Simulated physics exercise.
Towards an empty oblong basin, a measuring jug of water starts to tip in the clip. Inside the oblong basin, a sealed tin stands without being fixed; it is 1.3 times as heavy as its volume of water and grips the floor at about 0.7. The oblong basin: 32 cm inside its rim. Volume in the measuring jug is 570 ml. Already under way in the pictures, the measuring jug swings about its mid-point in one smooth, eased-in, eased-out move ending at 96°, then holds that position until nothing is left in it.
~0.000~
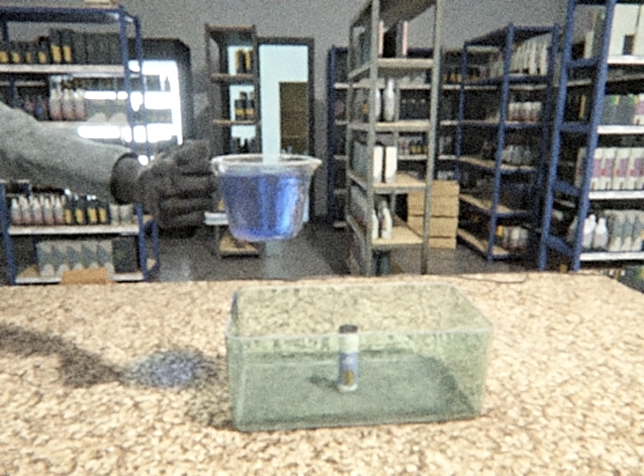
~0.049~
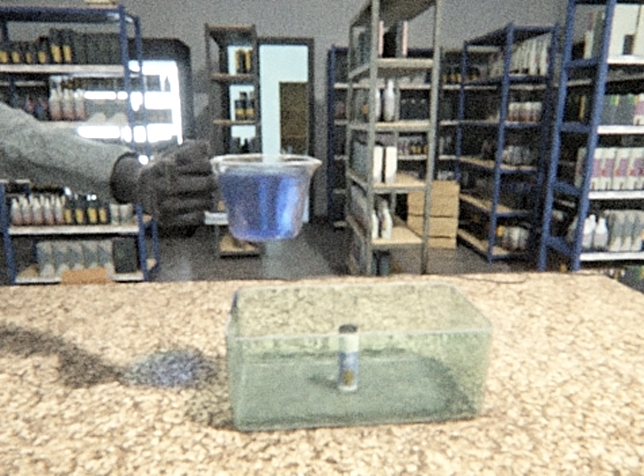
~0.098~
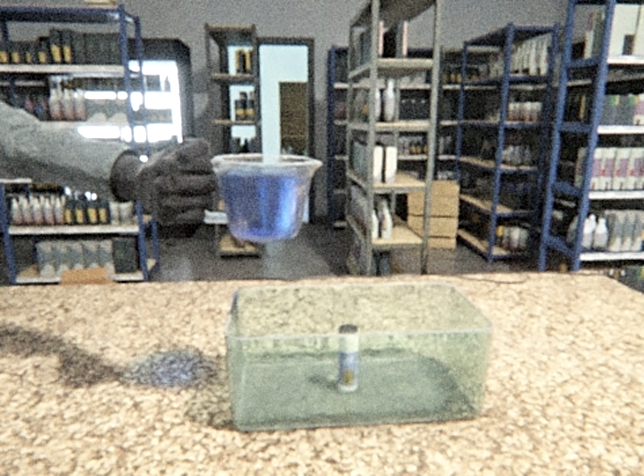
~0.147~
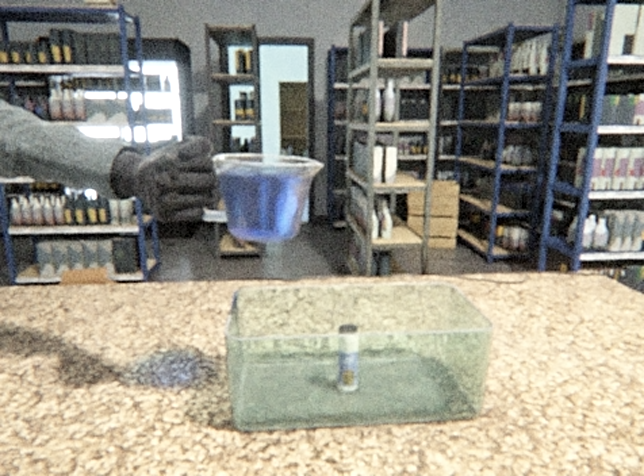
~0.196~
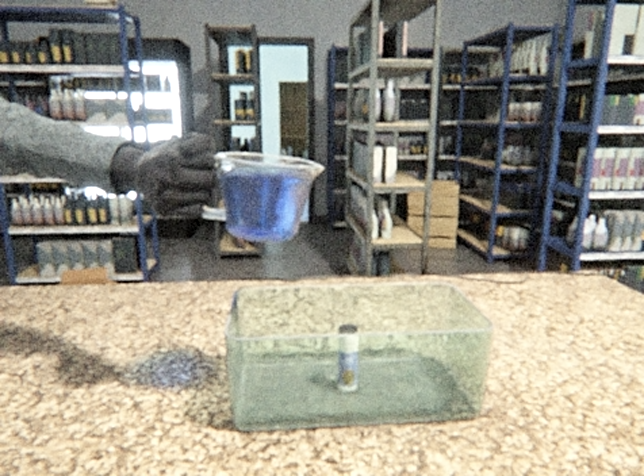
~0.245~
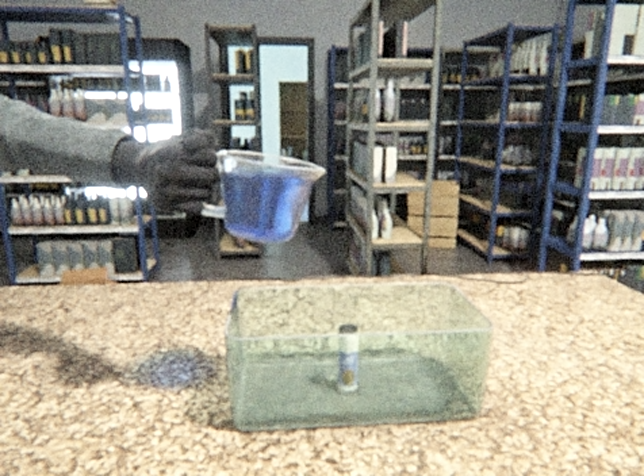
A measuring jug of blue water, held by a gloved hand on the left, starts out level and almost still above a clear oblong basin with a small tin inside. The jug then leans slightly to the right, gradually tilting a little more, while the basin and tin stay still.
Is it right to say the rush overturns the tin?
It will stay erect.
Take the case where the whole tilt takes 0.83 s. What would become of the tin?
So the tin will hold steady.
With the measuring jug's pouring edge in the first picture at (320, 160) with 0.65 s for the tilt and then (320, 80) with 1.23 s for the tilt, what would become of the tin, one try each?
Try 1: Still standing; try 2: Still standing.
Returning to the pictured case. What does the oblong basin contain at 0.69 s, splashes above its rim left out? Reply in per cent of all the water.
I reckon close to 7 percent of it.
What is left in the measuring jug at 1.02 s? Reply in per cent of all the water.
Close to 18 percent of the total.
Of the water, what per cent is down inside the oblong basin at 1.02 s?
Around 66 parts in a hundred.
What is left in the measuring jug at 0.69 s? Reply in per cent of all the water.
Roughly 70 per cent.
By 0.69 s the tilt is 57° and 71 per cent is still to pour; the tin stands where it began.
By 1.02 s the tilt is 89° and 17 per cent is still to pour; the tin stands where it began.
By 1.36 s the tilt is 96° and 1 per cent is still to pour; the tin stands where it began.
By 1.73 s the tilt is 96° and 0 per cent is still to pour; the tin stands where it began.
At rest the tin stands where it began.
